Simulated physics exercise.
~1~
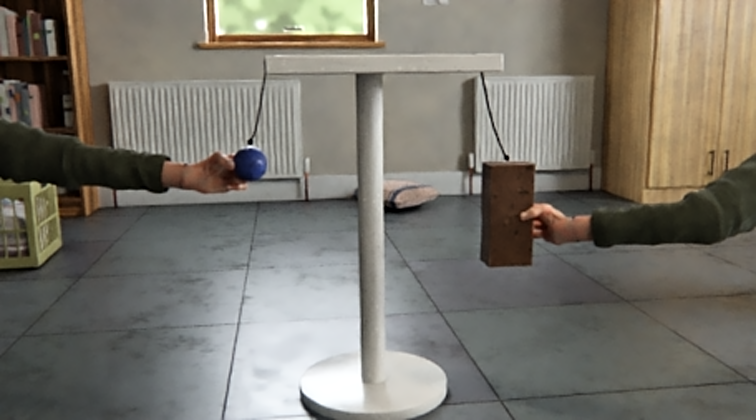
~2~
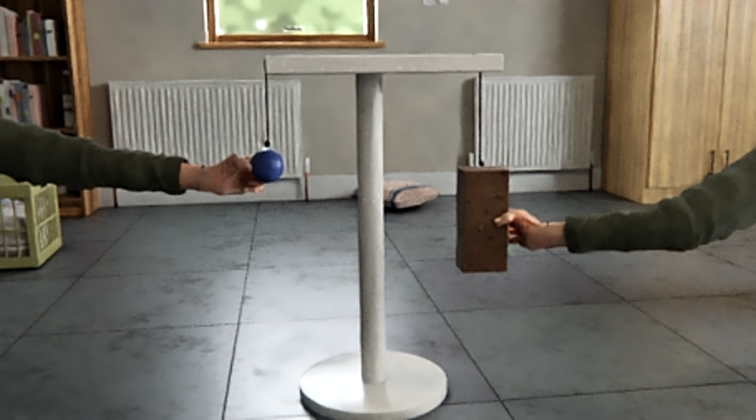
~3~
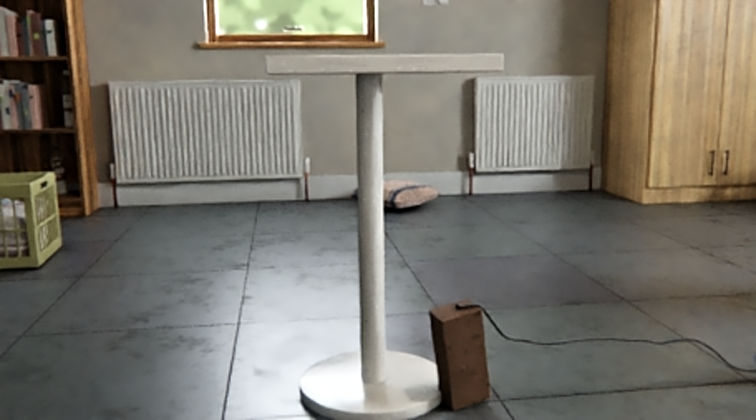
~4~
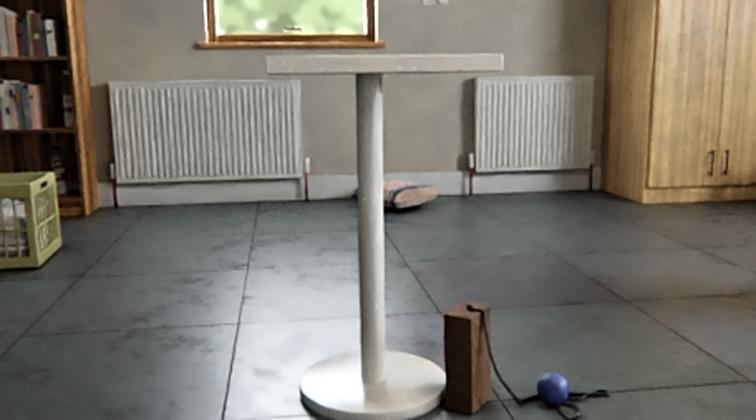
A brown brick drops right of the white table, and the blue ball lands beside it.
